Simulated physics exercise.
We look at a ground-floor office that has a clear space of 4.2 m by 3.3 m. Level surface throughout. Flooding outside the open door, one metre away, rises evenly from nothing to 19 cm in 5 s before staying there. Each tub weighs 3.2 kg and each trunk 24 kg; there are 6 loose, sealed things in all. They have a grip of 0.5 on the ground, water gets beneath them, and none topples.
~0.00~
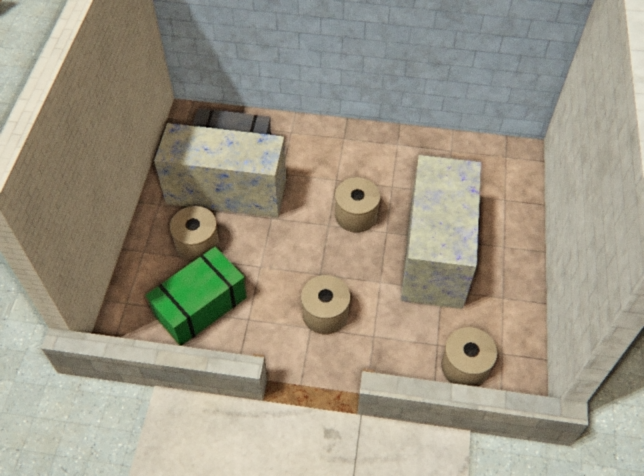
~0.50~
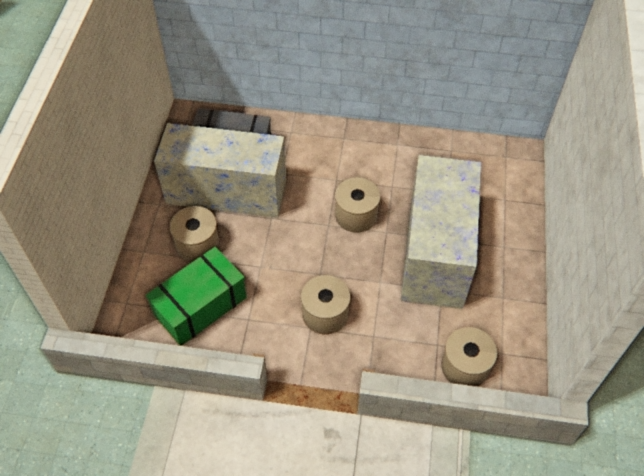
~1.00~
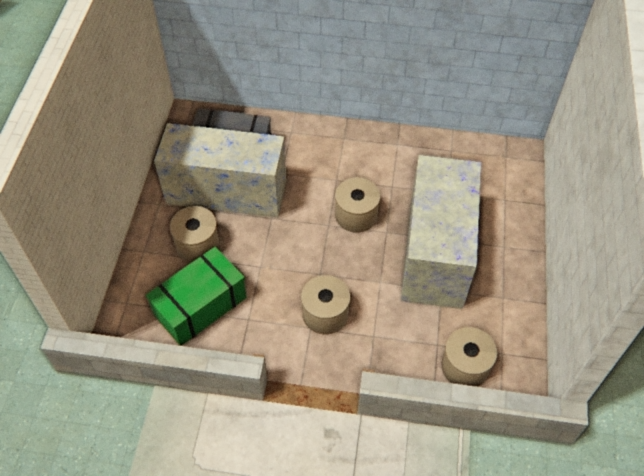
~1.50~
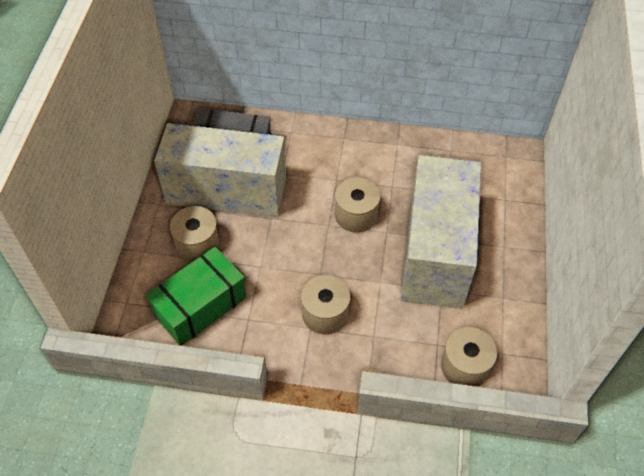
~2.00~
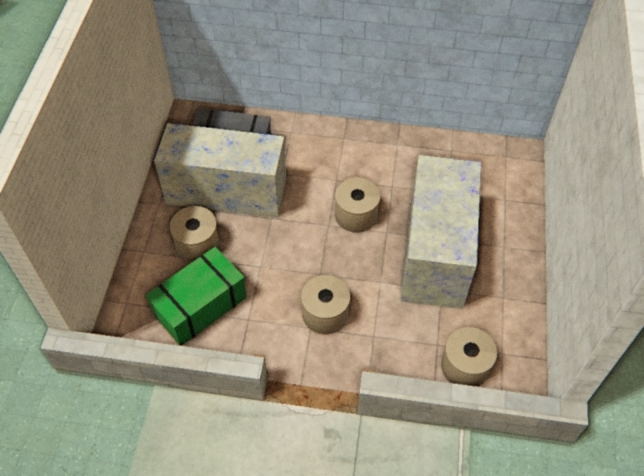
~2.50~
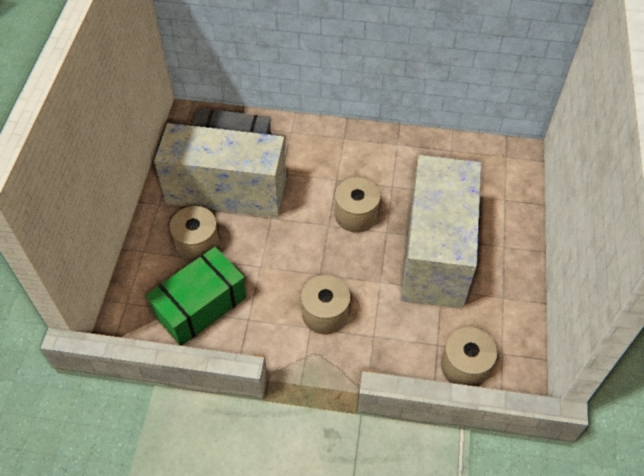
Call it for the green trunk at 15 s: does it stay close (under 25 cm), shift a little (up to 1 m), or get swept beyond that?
It shifts a little.
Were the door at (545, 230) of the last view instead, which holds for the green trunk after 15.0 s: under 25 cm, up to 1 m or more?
Result for the green trunk: Moderate displacement.
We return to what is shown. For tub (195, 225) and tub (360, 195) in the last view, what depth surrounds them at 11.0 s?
Around 6 cm and 9 cm.
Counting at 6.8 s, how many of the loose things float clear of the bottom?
The count is 2.
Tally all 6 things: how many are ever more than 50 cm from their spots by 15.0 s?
The total is 4.
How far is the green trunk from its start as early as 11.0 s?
It has shifted about 0 cm.
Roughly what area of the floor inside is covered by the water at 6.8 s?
9.0 m2.
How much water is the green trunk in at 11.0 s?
The depth there is around 5 cm.
After 3.5 s the green trunk is near (195, 286), 0.0 m from its start, aground; 0 afloat.
After 6.8 s the green trunk is near (195, 286), 0.0 m from its start, aground; 2 afloat.
After 11.0 s the green trunk is near (195, 286), 0.0 m from its start, aground; 5 afloat.
After 15.0 s the green trunk is near (233, 262), 0.4 m from its start, afloat; 6 afloat.
